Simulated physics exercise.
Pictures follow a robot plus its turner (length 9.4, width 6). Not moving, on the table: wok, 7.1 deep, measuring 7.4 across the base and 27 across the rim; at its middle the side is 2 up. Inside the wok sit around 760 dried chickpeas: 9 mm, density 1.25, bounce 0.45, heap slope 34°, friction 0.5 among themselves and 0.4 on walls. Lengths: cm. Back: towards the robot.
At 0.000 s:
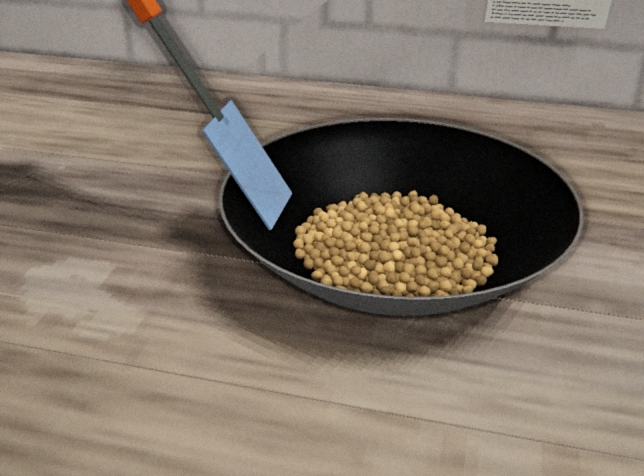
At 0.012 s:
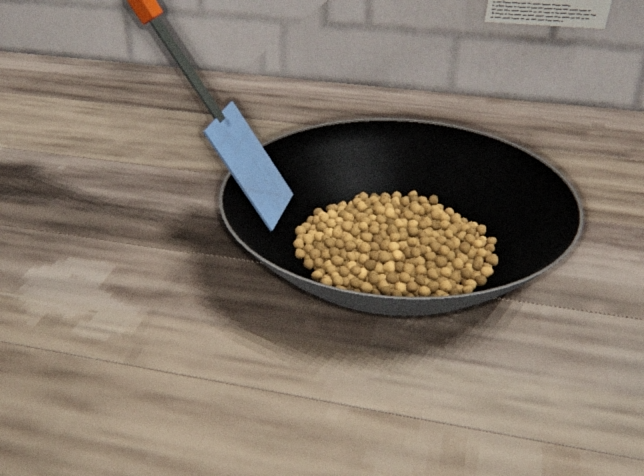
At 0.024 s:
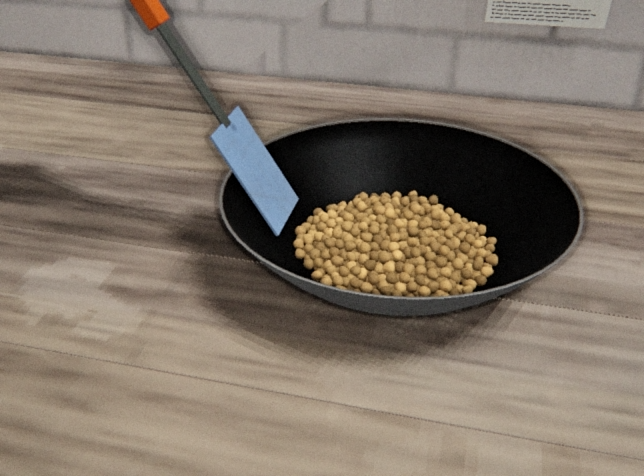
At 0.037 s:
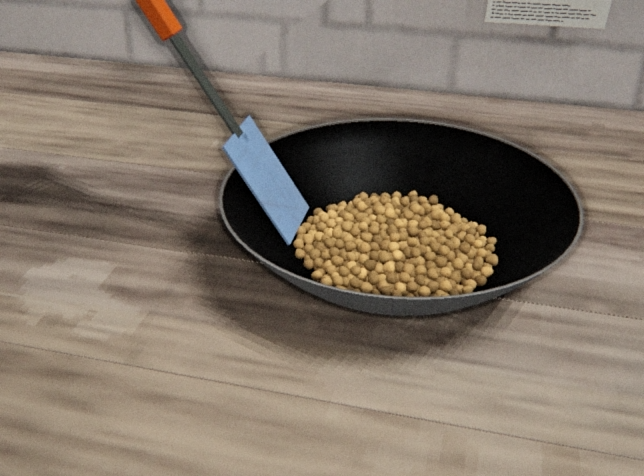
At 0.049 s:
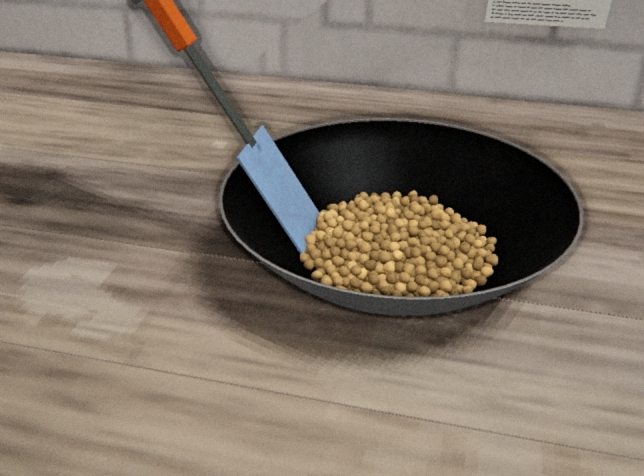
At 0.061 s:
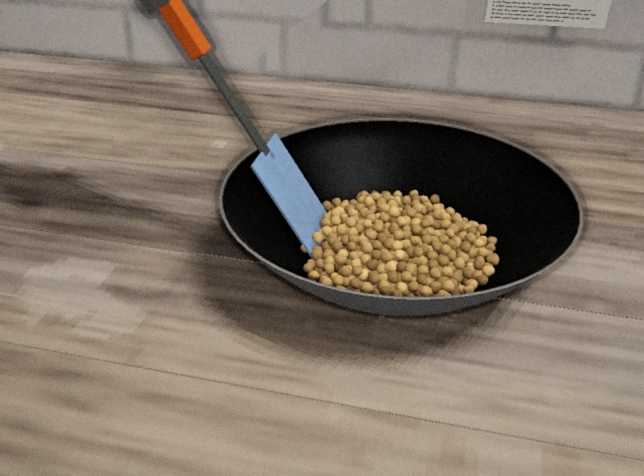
At first, a blue turner with an orange handle is at the left side of a black wok holding a heap of chickpeas on a wooden table. It then moves down and to the right until its blade meets the heap's left edge, nudging a few chickpeas slightly rightward.
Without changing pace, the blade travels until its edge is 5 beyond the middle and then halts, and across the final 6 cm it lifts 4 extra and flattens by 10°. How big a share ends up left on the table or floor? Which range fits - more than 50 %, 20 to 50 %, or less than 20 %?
The range that fits is less than 20 %.
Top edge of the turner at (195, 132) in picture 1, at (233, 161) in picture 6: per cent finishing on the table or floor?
0 %.
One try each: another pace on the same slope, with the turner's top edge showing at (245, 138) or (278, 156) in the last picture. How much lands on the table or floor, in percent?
About 0 and 15 percent.
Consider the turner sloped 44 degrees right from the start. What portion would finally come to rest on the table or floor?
About 5 per cent.
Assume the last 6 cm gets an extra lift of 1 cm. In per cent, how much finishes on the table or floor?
Result: Approx. 0 %.
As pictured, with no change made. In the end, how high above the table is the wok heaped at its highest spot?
Height at rest: Roughly 7.0 cm.
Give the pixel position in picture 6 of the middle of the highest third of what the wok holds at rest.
Somewhere around (500, 241) in the last picture.
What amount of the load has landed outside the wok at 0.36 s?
Around 5 percent.
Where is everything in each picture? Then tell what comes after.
Turner top edge at (217, 115), sloping 58°; upper third of the load around (396, 237), from x 300 to 490, top at y 195; 759 in the wok, in the first frame.
Turner top edge at (218, 116), sloping 58°; upper third of the load around (396, 237), from x 300 to 490, top at y 195, in the second frame.
Turner top edge at (224, 121), sloping 58°; upper third of the load around (396, 237), from x 300 to 490, top at y 195, in the third frame.
Turner top edge at (236, 131), sloping 58°; upper third of the load around (396, 237), from x 300 to 490, top at y 195, in the fourth frame.
Turner top edge at (250, 141), sloping 58°; upper third of the load around (396, 236), from x 305 to 490, top at y 195, in the fifth frame.
Turner top edge at (264, 149), sloping 58°; upper third of the load around (394, 234), from x 305 to 495, top at y 195; 759 in the wok, in the sixth frame.
After 0.10 s, sloping 58°, highest piece 6 above the table; 759 in the wok.
After 0.14 s, sloping 54°, highest piece 7 above the table; 759 in the wok.
After 0.36 s, sloping 48°, highest piece 8 above the table; 720 in the wok, 19 on the table or floor, 20 on the blade or in flight.
After 1.41 s, sloping 48°, highest piece 7 above the table; 718 in the wok, 41 on the table or floor.
At rest, 718 in the wok, 41 on the table or floor. That is 5 % on the table or floor.
